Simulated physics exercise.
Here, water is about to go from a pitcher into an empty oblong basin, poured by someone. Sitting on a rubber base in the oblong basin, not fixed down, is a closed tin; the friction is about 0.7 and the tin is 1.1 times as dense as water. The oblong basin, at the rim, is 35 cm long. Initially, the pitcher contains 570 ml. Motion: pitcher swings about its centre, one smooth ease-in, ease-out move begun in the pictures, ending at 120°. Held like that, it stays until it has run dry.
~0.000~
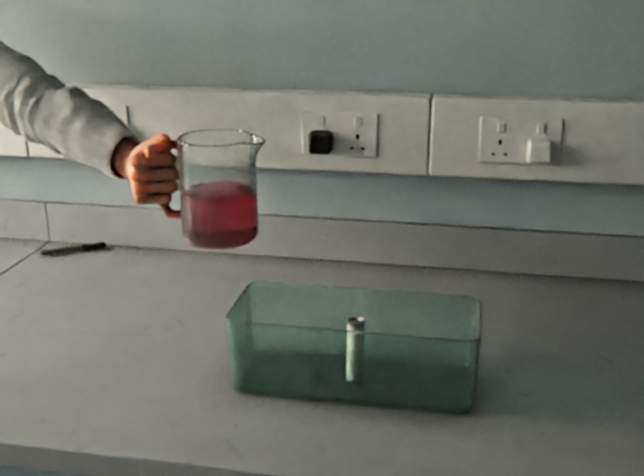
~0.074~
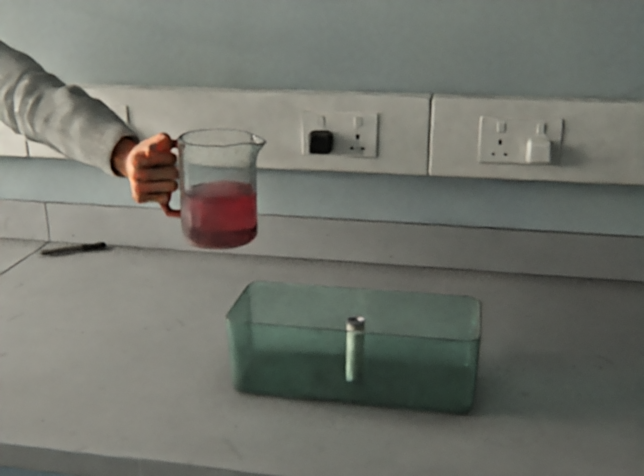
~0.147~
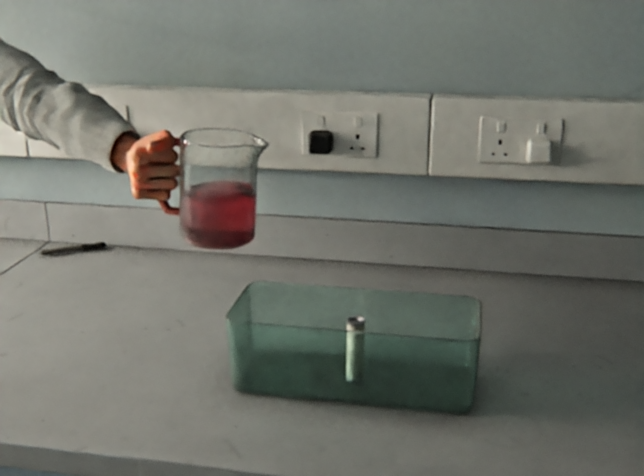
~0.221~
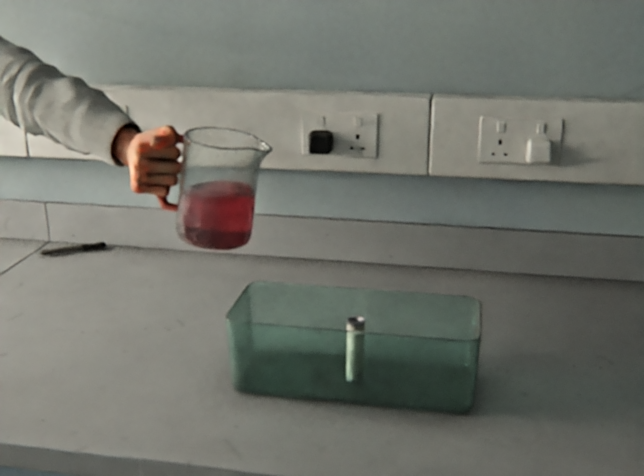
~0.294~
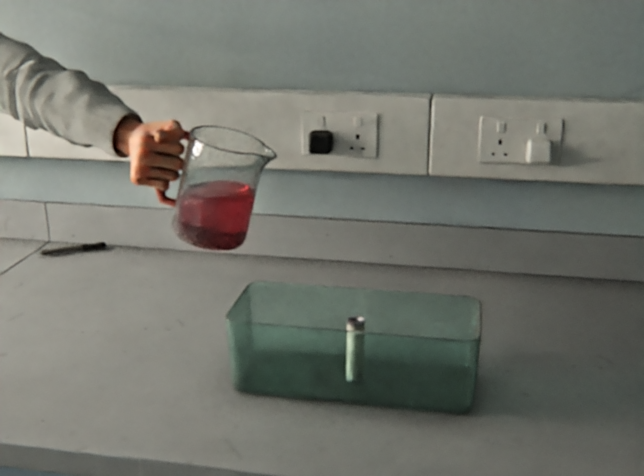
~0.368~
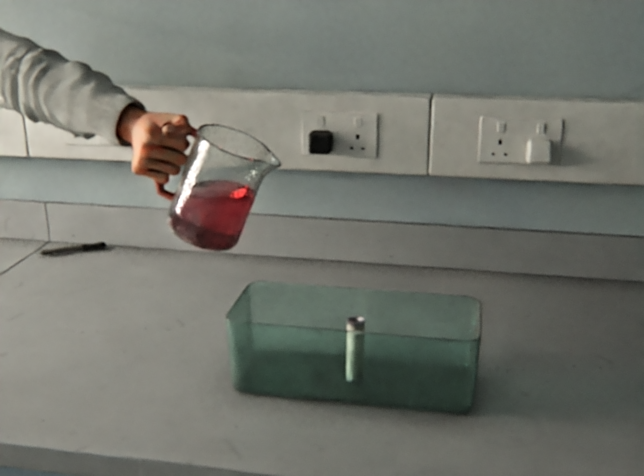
Above a grey countertop near wall sockets, a hand held a pitcher of red liquid upright, then slowly tilted it to the right, over a clear green basin with a small pale cylinder standing inside.
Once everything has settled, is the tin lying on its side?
No.
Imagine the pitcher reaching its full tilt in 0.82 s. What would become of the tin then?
In that case the tin stays vertical.
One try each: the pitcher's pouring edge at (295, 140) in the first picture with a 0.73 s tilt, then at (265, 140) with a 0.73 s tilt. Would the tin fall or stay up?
Run one: It tumbles. Run two: It does not tip.
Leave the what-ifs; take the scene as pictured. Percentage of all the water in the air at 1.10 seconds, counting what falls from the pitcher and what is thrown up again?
In-air share: About 20 %.
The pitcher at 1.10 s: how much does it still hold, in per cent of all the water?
I reckon near 24 per cent still sits there.
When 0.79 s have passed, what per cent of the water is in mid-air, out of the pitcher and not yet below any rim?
I'd put it at about 8 percent.
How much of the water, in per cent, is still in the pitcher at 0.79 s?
Still held: Roughly 92 % of the total.
After 0.79 s the tilt is 82° and 92 per cent is still to pour; the tin stands where it began.
After 1.10 s the tilt is 114° and 24 per cent is still to pour; the tin stands where it began.
After 1.43 s the tilt is 120° and 0 per cent is still to pour; the tin stands where it began.
After 1.78 s the tilt is 120° and 0 per cent is still to pour; the tin stands where it began.
In the end the tin stands where it began.
